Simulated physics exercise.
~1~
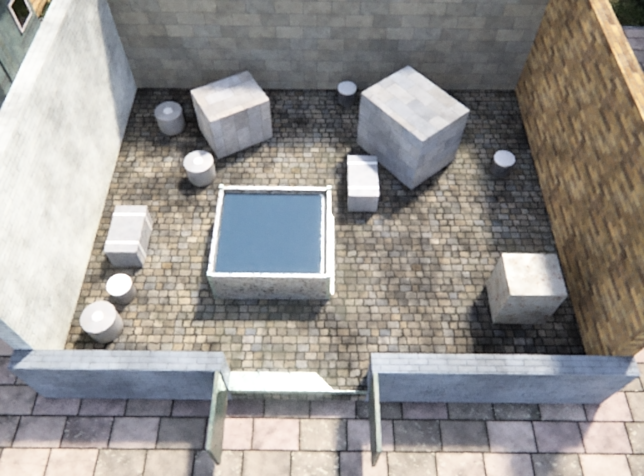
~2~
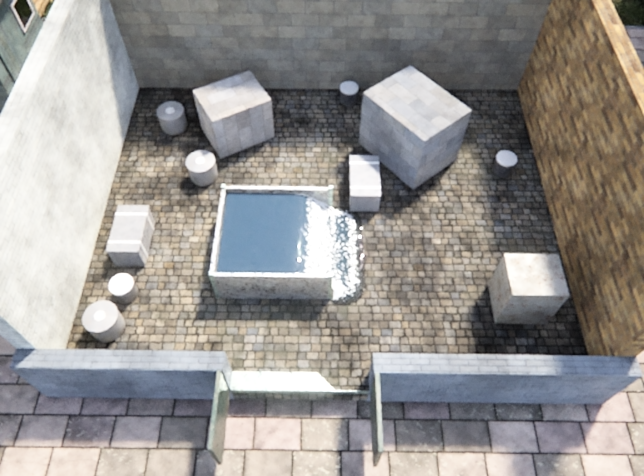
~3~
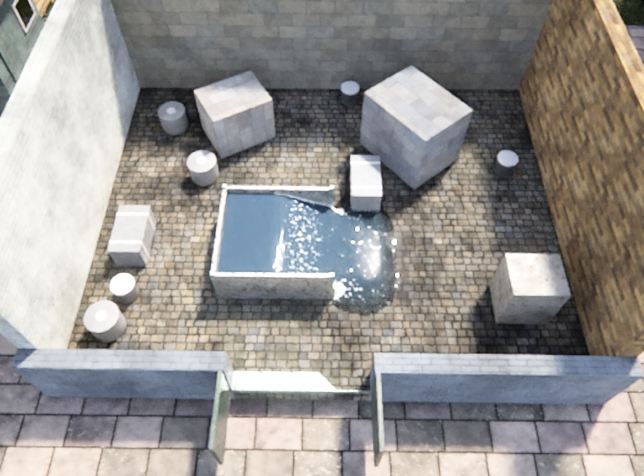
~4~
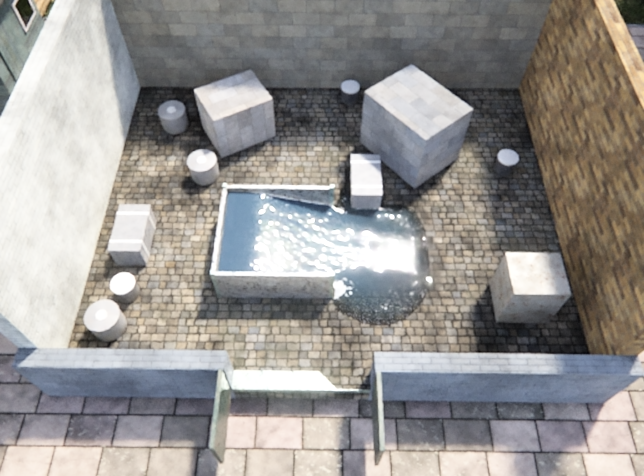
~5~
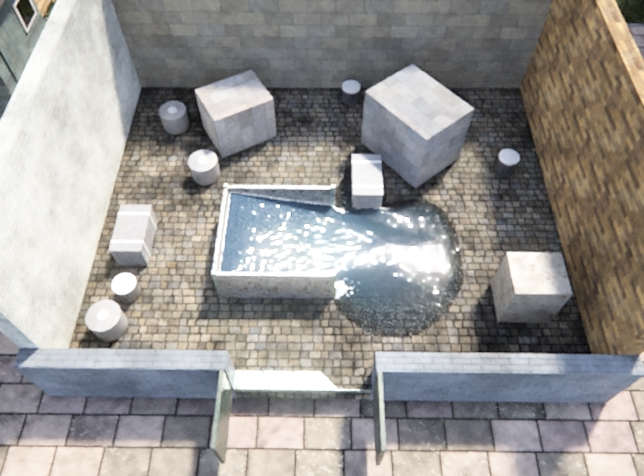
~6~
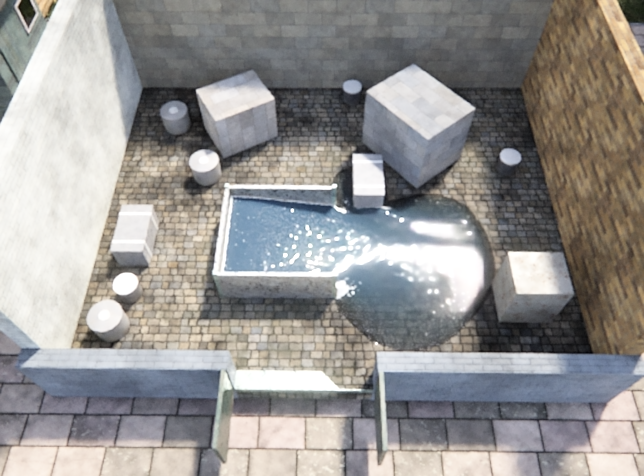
In a walled, cobbled yard, water poured out of the right side of a square stone pool and spread across the ground in a widening, glinting puddle, while the pale blocks and drums stayed put.
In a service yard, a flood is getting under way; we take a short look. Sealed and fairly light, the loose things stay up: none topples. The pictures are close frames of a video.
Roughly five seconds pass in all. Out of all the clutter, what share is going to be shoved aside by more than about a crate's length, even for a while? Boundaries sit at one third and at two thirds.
The share is fewer than one third.
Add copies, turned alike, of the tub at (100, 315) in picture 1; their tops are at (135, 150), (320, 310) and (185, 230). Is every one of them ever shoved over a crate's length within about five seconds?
Here's the rundown: Never gets far, never gets far, and finally never gets far.
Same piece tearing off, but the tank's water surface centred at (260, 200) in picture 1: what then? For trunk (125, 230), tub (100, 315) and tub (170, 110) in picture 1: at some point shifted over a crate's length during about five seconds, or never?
Not far, Not far, Not far.
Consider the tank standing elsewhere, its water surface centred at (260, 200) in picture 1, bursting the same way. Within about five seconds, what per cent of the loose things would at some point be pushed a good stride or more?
Roughly 10 percent of them.
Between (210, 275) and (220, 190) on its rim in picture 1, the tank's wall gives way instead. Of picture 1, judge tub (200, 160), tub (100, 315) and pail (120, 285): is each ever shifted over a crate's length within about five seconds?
Lab note - in sequence: Did not travel far; travelled far enough; travelled far enough.
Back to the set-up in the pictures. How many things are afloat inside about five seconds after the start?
Exactly 1.
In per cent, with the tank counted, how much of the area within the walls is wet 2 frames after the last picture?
I reckon around 25 per cent.
A moment on, 0 of 8 are well off their spots; 0 afloat.
Next, 0 of 8 are well off their spots; 1 afloat.
Later, 1 of 8 are well off their spots; 1 afloat.
In the end, 1 of 8 are well off their spots, and 1 have been at some point; 1 afloat.
